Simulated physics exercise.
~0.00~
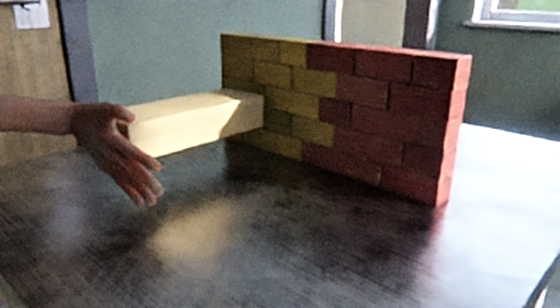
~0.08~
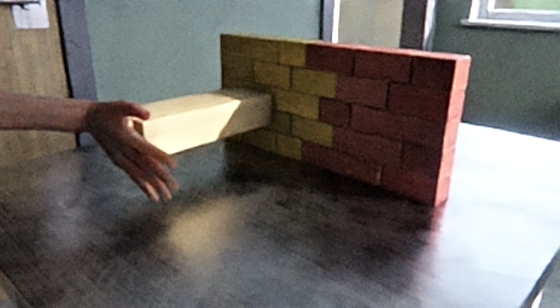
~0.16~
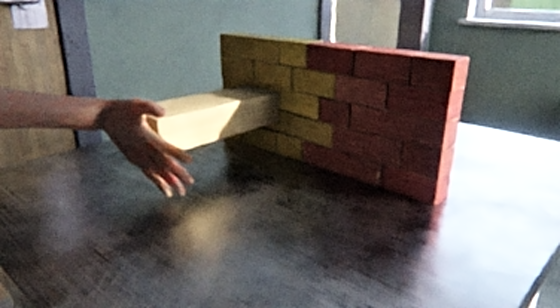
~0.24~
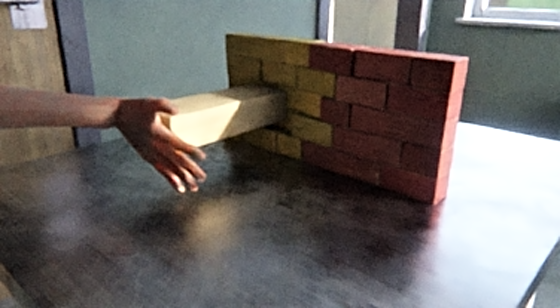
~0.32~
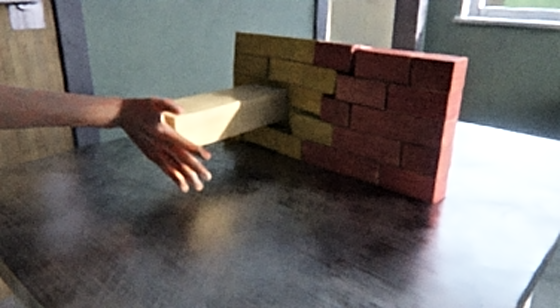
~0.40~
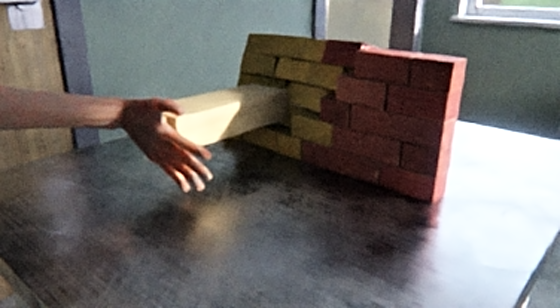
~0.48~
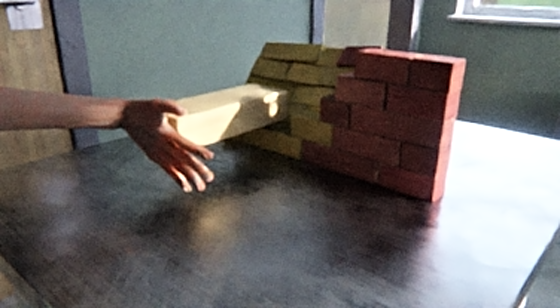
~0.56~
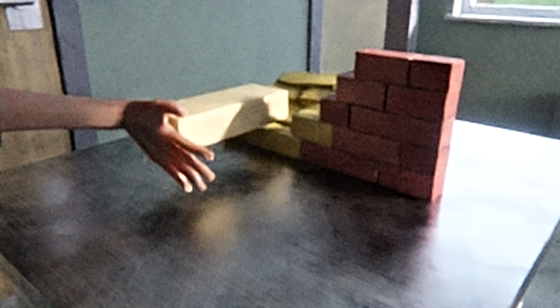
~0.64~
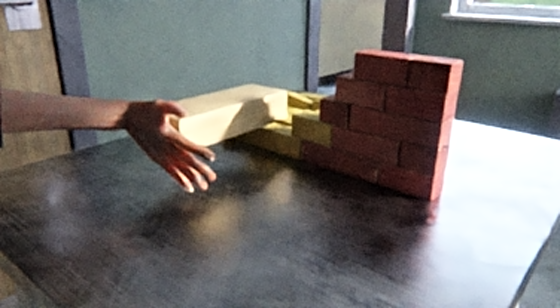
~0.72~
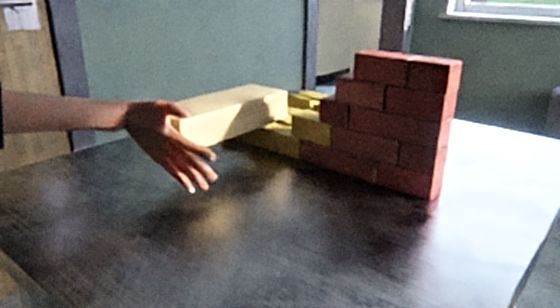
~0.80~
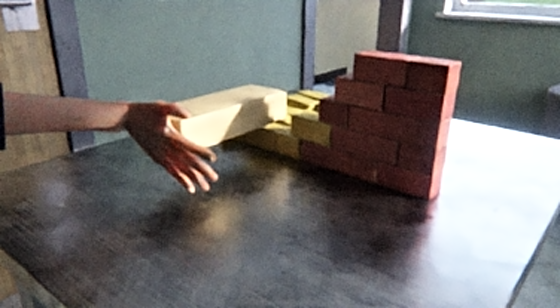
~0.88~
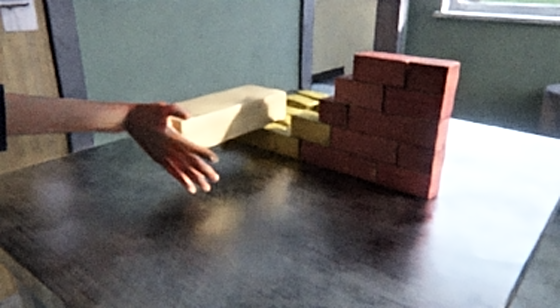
To begin with, a wall of yellow and red toy blocks stands on a dark table while a hand at the left guides a long pale block, held level, toward its yellow end. The long block slides right and presses into the wall, pushing the yellow blocks back. It then stops, but the upper yellow blocks keep leaning away, tilting further until they topple behind the wall. In the end, a few low yellow blocks remain beside the red part, which still stands with a stepped edge and its top block in place.
